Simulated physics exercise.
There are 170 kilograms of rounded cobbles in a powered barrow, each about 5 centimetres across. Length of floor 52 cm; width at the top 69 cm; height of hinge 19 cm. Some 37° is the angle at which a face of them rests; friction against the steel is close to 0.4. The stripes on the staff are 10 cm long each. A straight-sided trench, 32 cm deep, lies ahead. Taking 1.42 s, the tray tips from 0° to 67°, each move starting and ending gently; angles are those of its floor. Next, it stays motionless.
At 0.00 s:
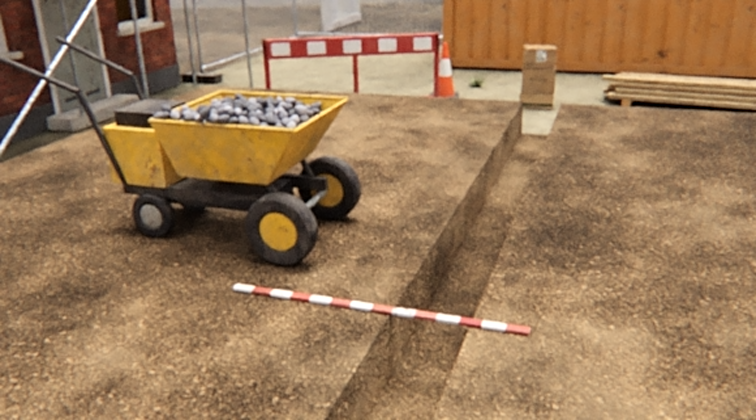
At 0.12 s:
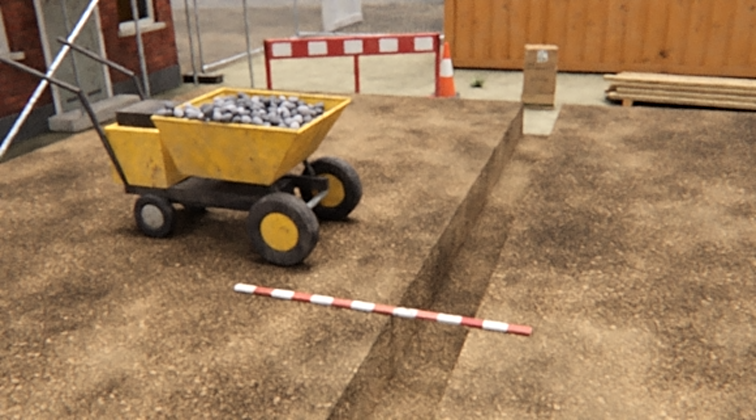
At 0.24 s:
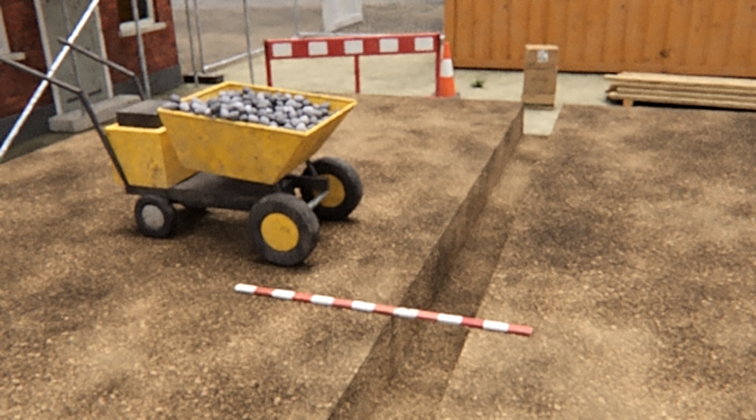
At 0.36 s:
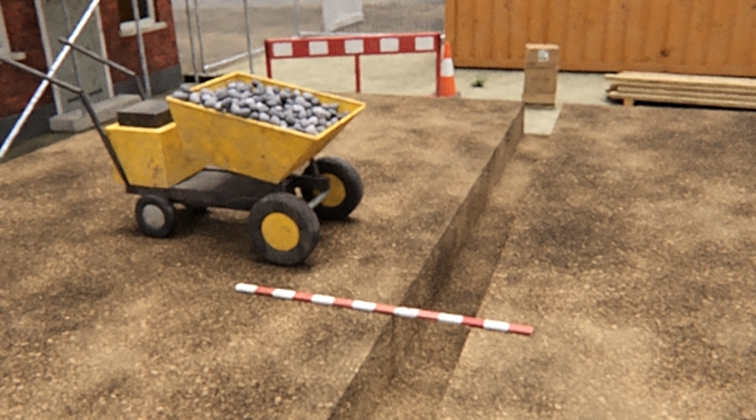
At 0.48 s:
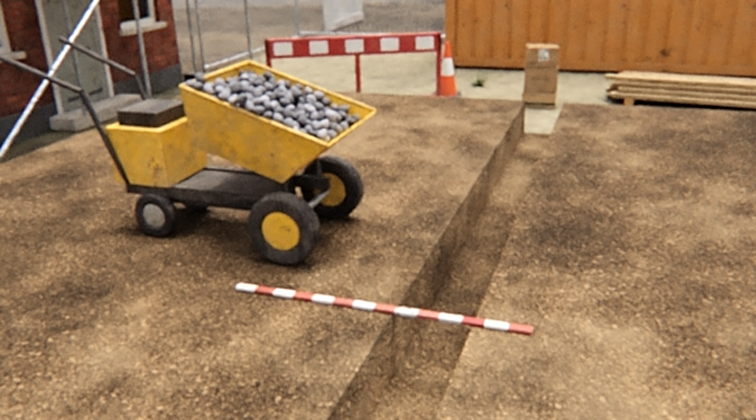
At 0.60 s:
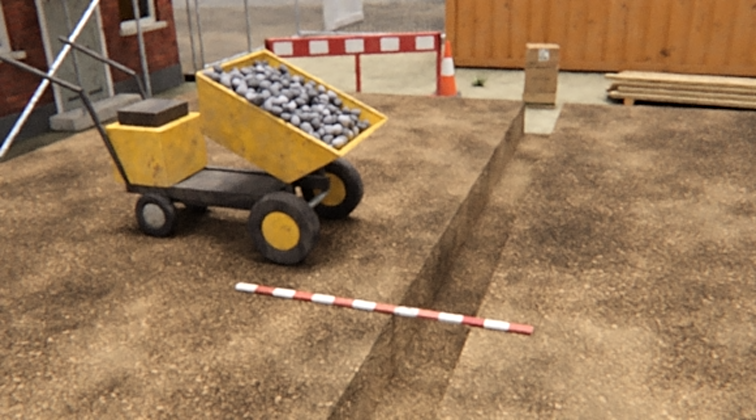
A yellow dumper loaded with grey stones stood on brown dirt near a narrow trench, and its tray slowly tilted up at the back, its front edge pointing down to the right.
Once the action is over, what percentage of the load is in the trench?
About 78 in every hundred.
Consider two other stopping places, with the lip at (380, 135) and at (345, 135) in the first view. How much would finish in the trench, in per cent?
First place roughly 30%, second roughly 65%.
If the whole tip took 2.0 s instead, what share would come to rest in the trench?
That would give about 80 percent.
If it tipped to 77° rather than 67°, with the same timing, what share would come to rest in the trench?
Then about 95 per cent.
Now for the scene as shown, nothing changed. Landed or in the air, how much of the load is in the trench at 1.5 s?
30 per cent, give or take.
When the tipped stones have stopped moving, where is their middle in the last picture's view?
(458, 292).
After 1.1 s the floor is at 56°; 99 % in the tray, 1 % short of the trench; the foremost stones are at (402, 199).
After 1.5 s the floor is at 67°; 63 % in the tray, 7 % short of the trench, 30 % in the trench; the foremost stones are at (489, 316).
After 1.9 s the floor is at 67°; 39 % in the tray, 8 % short of the trench, 53 % in the trench; the foremost stones are at (493, 304).
After 3.8 s the floor is at 67°; 10 % in the tray, 12 % short of the trench, 78 % in the trench; the foremost stones are at (490, 307).
